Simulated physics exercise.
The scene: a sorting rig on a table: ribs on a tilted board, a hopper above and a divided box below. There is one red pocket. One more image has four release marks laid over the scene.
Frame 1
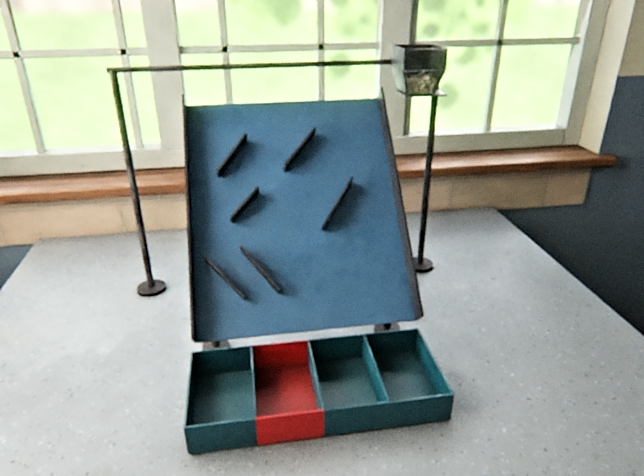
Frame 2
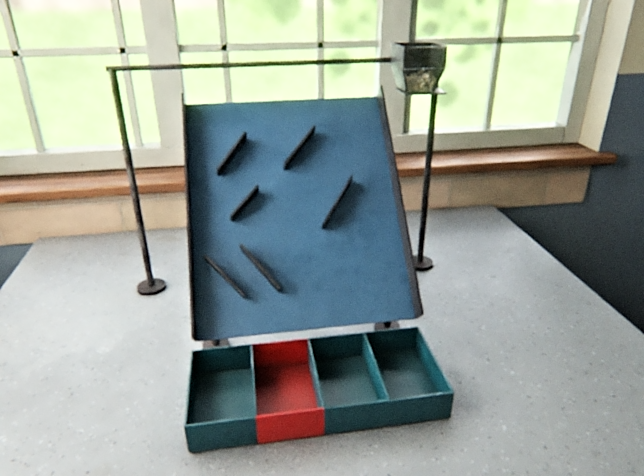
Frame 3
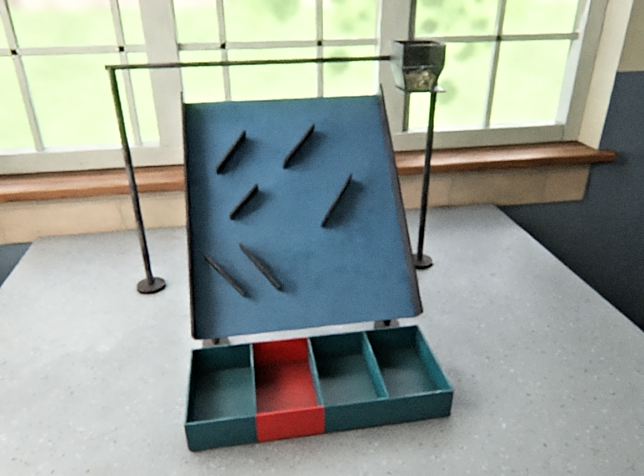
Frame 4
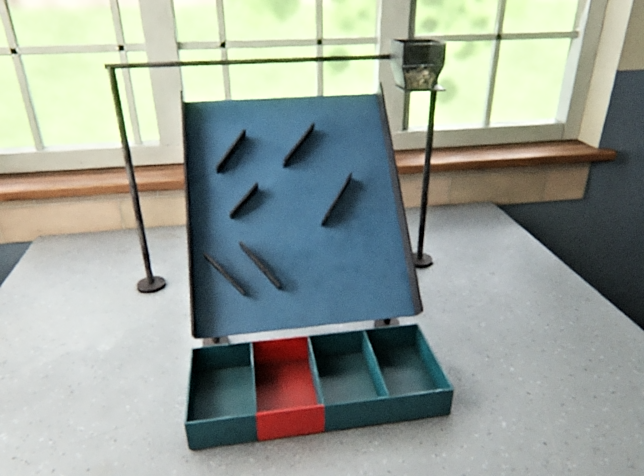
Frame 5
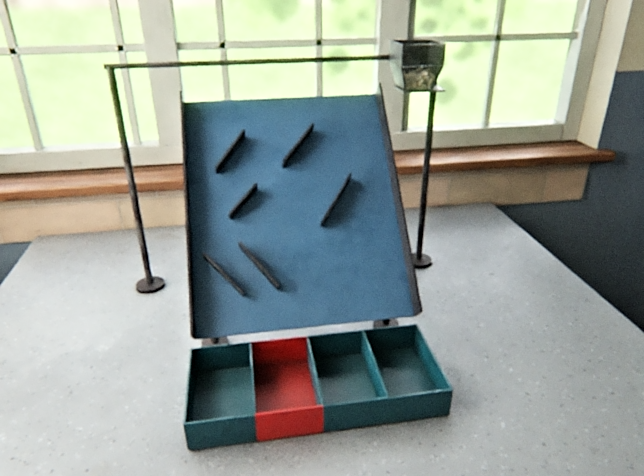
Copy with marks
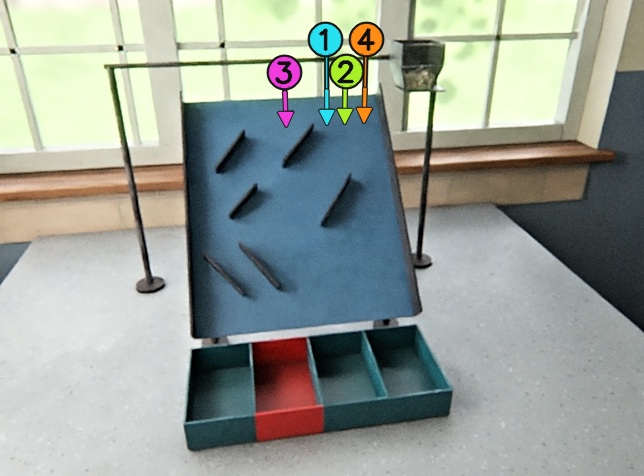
On a pale table by a bright window, a tilted blue board with six dark ribs stood below a small hopper and behind a divided green box with one red pocket, and nothing visibly moved.
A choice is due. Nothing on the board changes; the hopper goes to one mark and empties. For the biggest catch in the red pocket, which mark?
I would pick mark 1.
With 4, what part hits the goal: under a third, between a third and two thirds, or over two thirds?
It is under a third.
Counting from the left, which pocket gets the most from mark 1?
The second from the left.
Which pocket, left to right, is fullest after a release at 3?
The third.
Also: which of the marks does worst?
4 it is.
On the marked copy, mark 1 meets the board at (326, 119); mark 2 meets the board at (344, 118); mark 3 meets the board at (286, 121); mark 4 meets the board at (364, 117).
If 1 is chosen, close to two thirds in the red pocket, close to a quarter in other pockets, only a few held on the board.
If 2 is chosen, close to a third in the red pocket, close to half in other pockets, only a few outside the box.
If 3 is chosen, close to a third in the red pocket, close to two thirds in other pockets, only a few held on the board.
If 4 is chosen, a small share in the red pocket, all but a few in other pockets.
